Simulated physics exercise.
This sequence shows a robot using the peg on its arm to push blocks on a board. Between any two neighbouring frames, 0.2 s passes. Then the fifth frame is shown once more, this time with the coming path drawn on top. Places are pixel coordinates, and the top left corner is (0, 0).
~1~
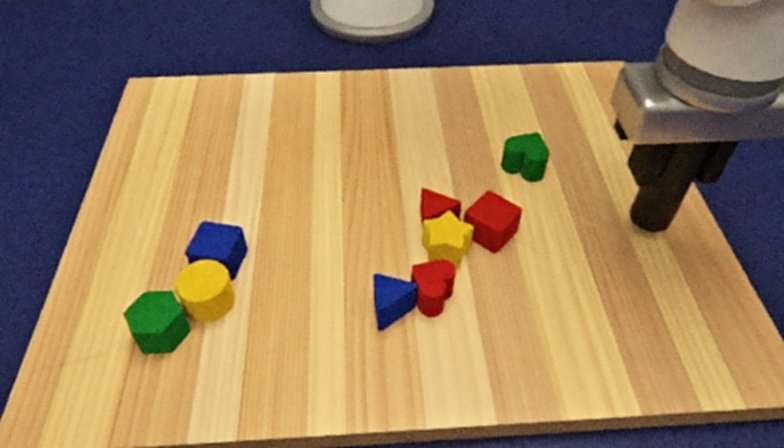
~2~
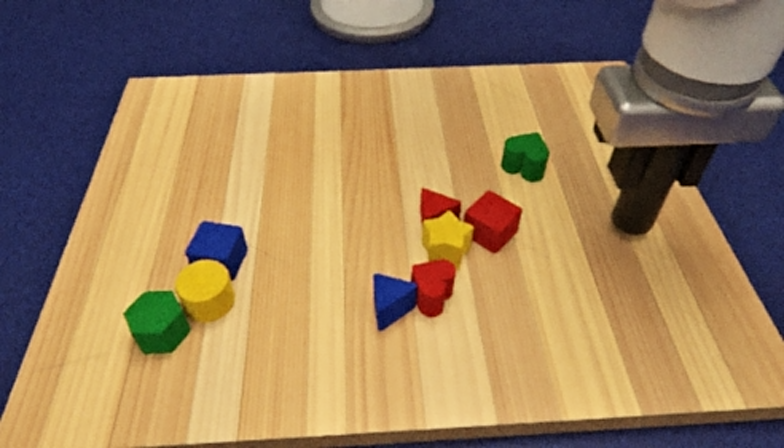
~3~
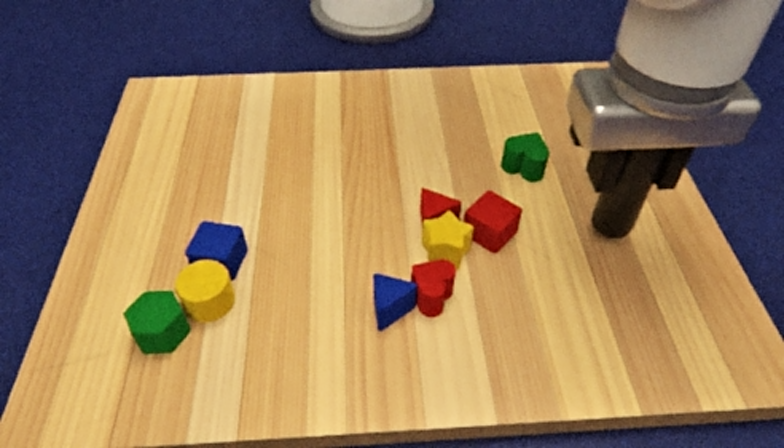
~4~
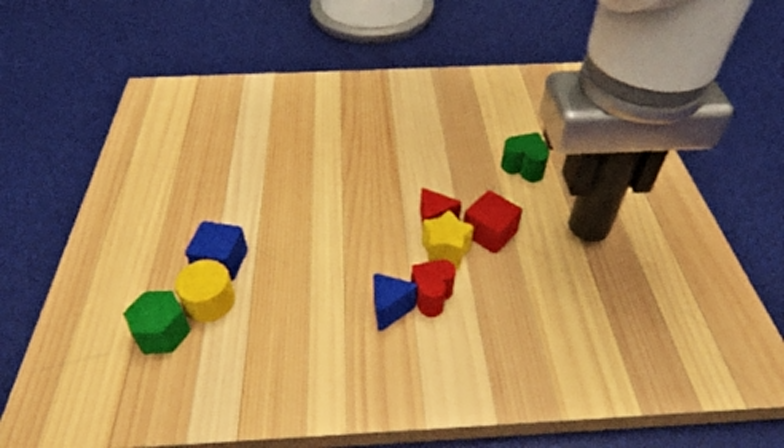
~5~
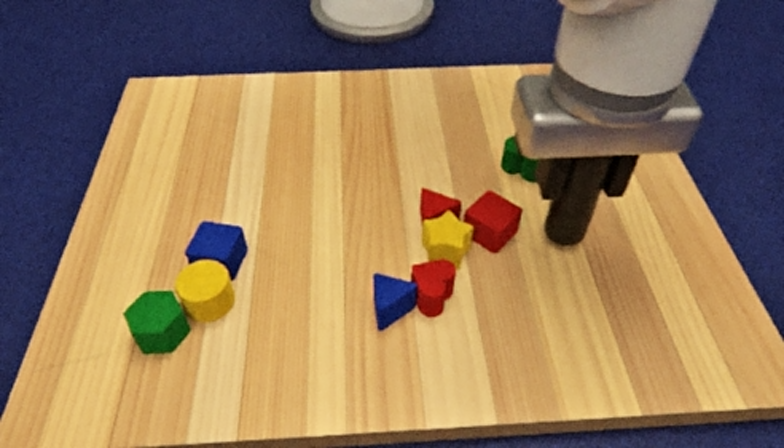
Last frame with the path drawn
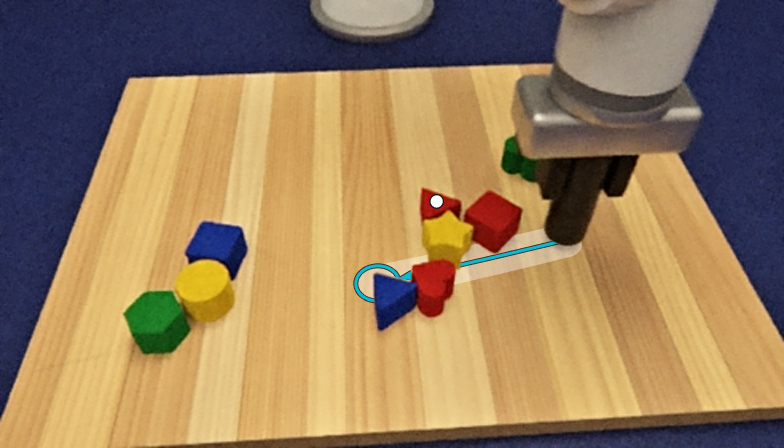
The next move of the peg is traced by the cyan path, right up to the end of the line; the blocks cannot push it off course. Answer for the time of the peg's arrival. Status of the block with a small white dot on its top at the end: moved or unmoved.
At the end of the path, the block with a small white dot on its top has moved off its old spot.
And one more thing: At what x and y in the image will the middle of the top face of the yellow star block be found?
At roughly (402, 223).
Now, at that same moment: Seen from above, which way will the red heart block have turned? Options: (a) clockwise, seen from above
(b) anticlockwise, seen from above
b
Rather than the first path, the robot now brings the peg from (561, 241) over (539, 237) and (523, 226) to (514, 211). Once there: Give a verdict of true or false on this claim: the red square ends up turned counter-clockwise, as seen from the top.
It is true.
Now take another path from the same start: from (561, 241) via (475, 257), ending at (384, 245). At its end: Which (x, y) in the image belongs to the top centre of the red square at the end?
That would be at about pixel (472, 201).
The line goes in a line from (561, 241) to (378, 283); the dot is on the red three-sided block.
The first path, step by step. One third of the way, peg (504, 246); red three-sided block (433, 199), turned 15° anticlockwise; red square (480, 206), turned 20° clockwise.
Two thirds of the way, peg (442, 260); red heart block (428, 282), turned 15° anticlockwise; red three-sided block (425, 195); yellow star block (414, 225), turned 20° clockwise; red square (477, 204), turned 25° clockwise.
At the end, peg (377, 274); red heart block (424, 289), turned 25° anticlockwise; red three-sided block (424, 195); yellow star block (402, 223), turned 55° clockwise; red square (477, 204), turned 25° clockwise.
